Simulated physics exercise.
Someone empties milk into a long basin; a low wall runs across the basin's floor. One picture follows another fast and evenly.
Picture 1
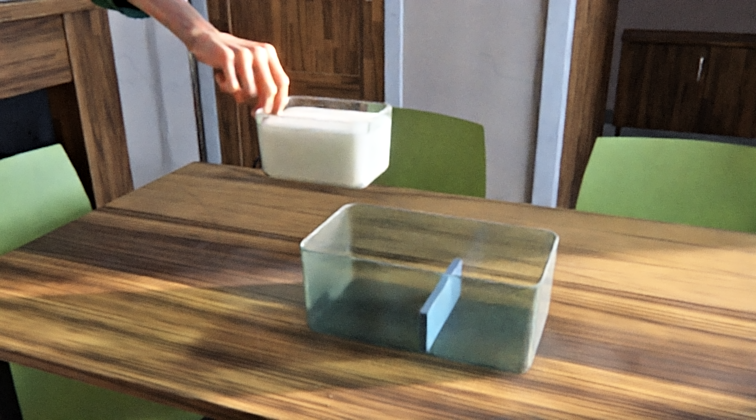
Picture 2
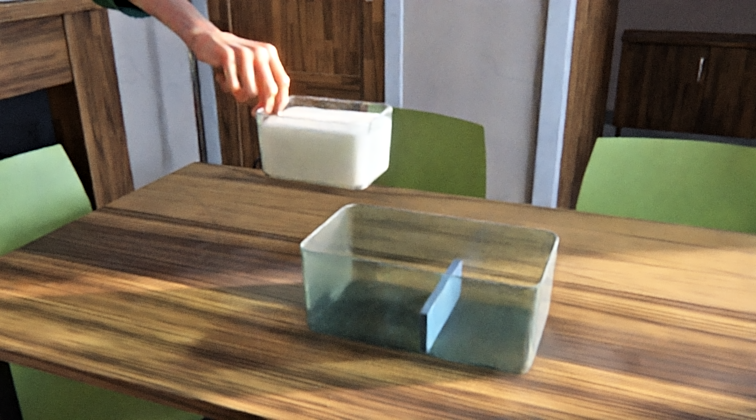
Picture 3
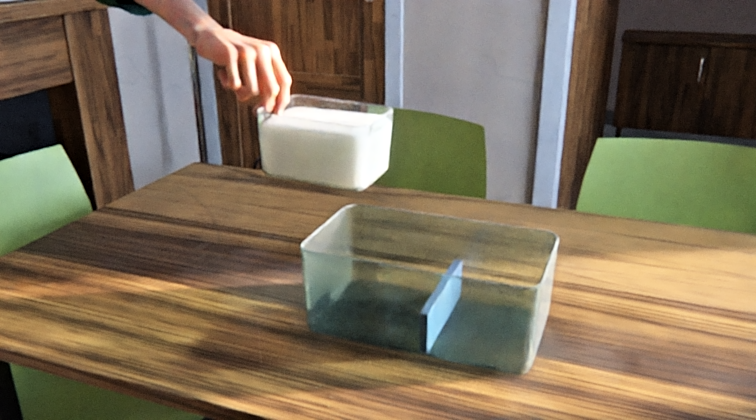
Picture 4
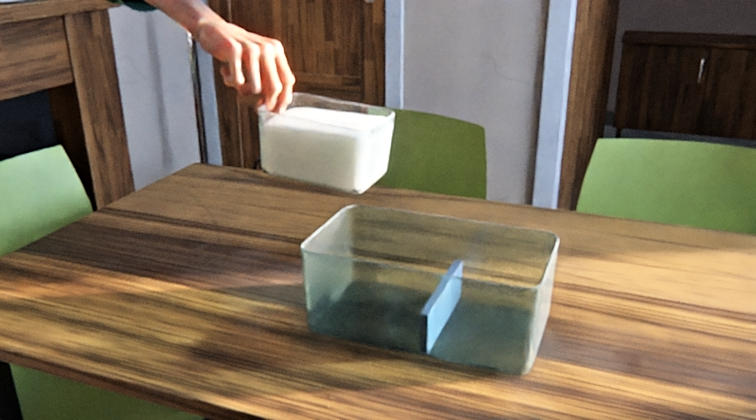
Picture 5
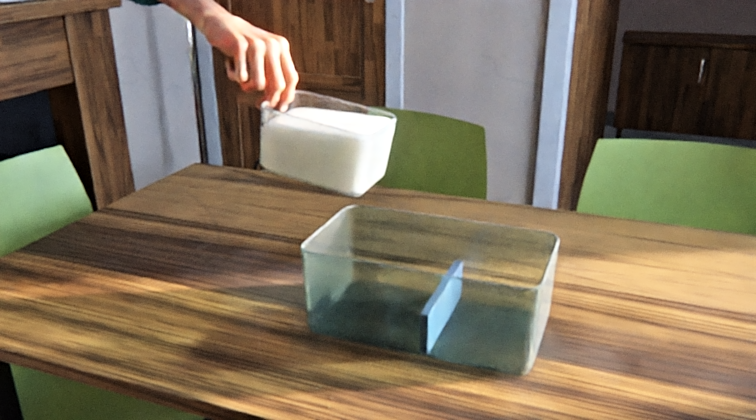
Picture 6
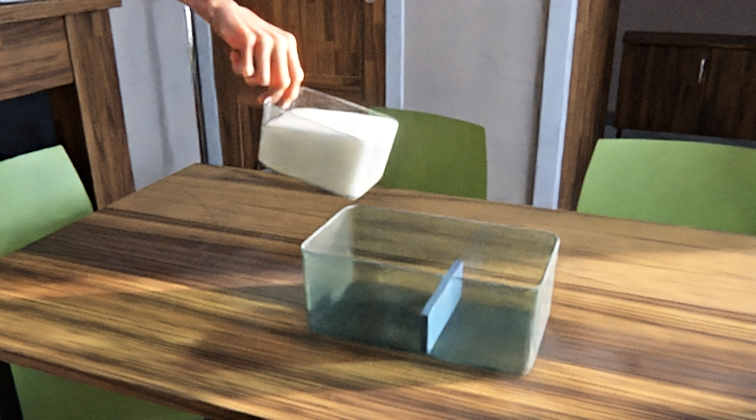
A hand slowly tilting a clear container of white milk rightward above a long glass basin with a low blue divider.
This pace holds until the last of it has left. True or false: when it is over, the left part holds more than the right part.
True.
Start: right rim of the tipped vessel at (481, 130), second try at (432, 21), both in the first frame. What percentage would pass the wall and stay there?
You'd see around 90 per cent, and then around 85 per cent.
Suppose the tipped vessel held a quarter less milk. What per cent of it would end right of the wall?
Roughly 10 in a hundred.
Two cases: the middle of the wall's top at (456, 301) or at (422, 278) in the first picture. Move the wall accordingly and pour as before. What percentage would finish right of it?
It works out to around 20 per cent for the first and around 65 per cent for the second.
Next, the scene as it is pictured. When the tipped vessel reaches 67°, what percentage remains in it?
50 %.
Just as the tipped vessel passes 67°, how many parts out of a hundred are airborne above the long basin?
It comes to around 30 per cent.
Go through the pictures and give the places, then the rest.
In the first picture, it leans 0°; its right rim is at (380, 116); the milk meets the walls at (277, 113) and (380, 124); the long basin's rim runs from (324, 225) to (549, 260); the wall's top is at (442, 285).
In the second picture, it leans 1°; its right rim is at (380, 117); the milk meets the walls at (277, 114) and (380, 124).
In the third picture, it leans 2°; its right rim is at (381, 119); the milk meets the walls at (278, 114) and (380, 125).
In the fourth picture, it leans 5°; its right rim is at (383, 123); the milk meets the walls at (279, 114) and (383, 127).
In the fifth picture, it leans 9°; its right rim is at (384, 128); the milk meets the walls at (280, 115) and (384, 128).
In the sixth picture, it leans 14°; its right rim is at (386, 133); the milk meets the walls at (282, 115) and (387, 129).
A moment on, the tilt is 67° and 50 per cent is still to pour, 11 is left of the wall and 10 right of it.
Next, the tilt is 97° and 11 per cent is still to pour, 50 is left of the wall and 34 right of it.
Then the tilt is 101° and 1 per cent is still to pour, 62 is left of the wall and 34 right of it.
Later the tilt is 101° and 0 per cent is still to pour, 64 is left of the wall and 34 right of it.
In the end 64 per cent lies left of the wall, 34 right of it and 1 outside.
